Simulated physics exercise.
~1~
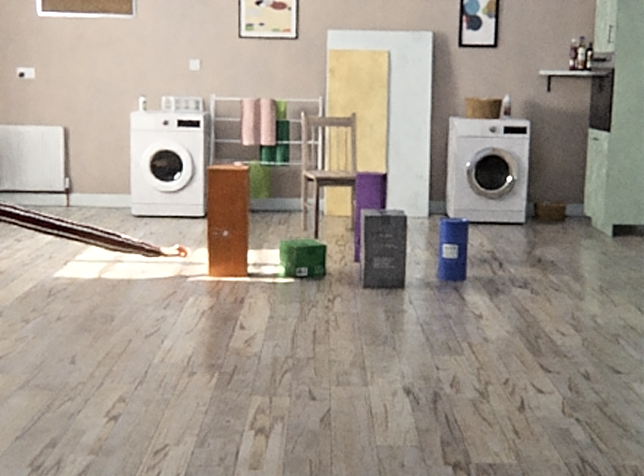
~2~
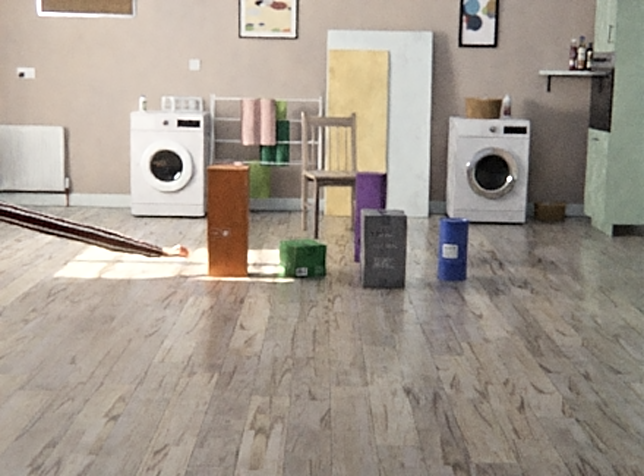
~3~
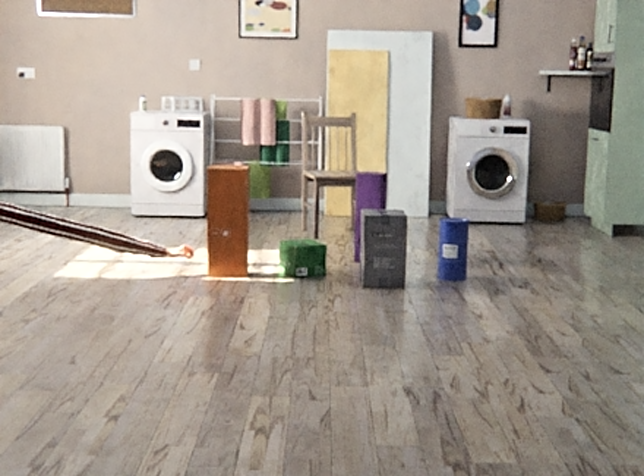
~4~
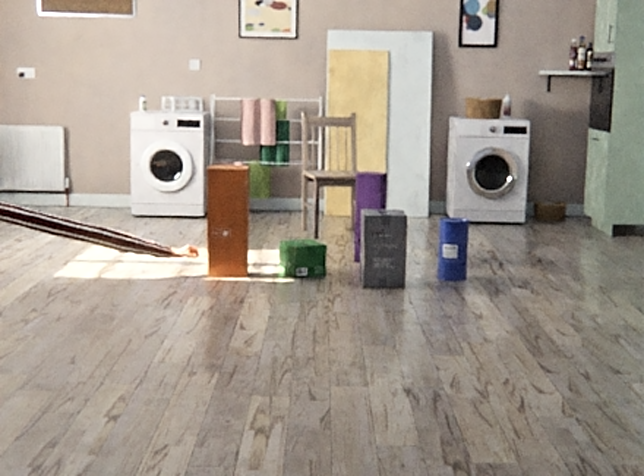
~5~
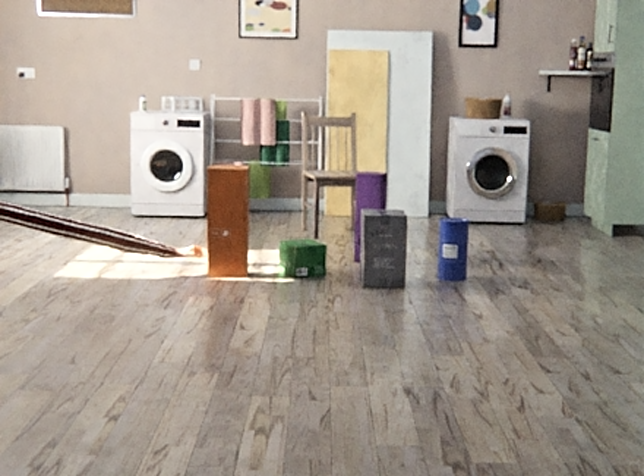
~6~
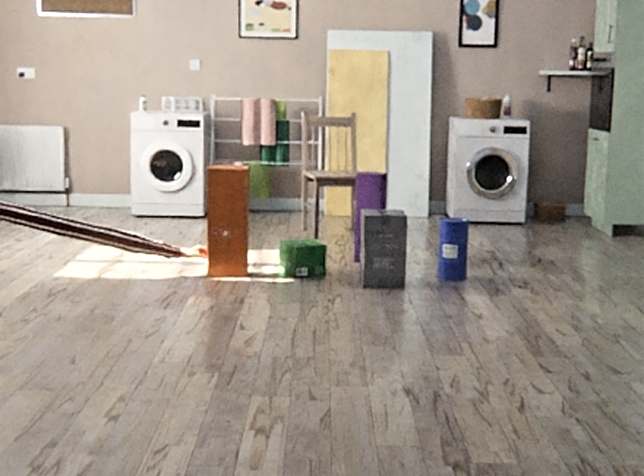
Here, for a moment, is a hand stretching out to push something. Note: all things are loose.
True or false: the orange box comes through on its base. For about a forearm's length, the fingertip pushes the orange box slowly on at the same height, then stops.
True.
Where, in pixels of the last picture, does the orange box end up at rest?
Roughly (286, 222).
Then, 0.40 s past the last view, orange box displaced a little near (243, 221).
Then, 1.00 s past the last view, orange box displaced about its own width near (265, 222).
Then, 1.40 s past the last view, orange box displaced about its own width near (280, 222).
Finally, moved from the start, orange box. Final places as the last picture's camera would see them, orange box near (286, 222).
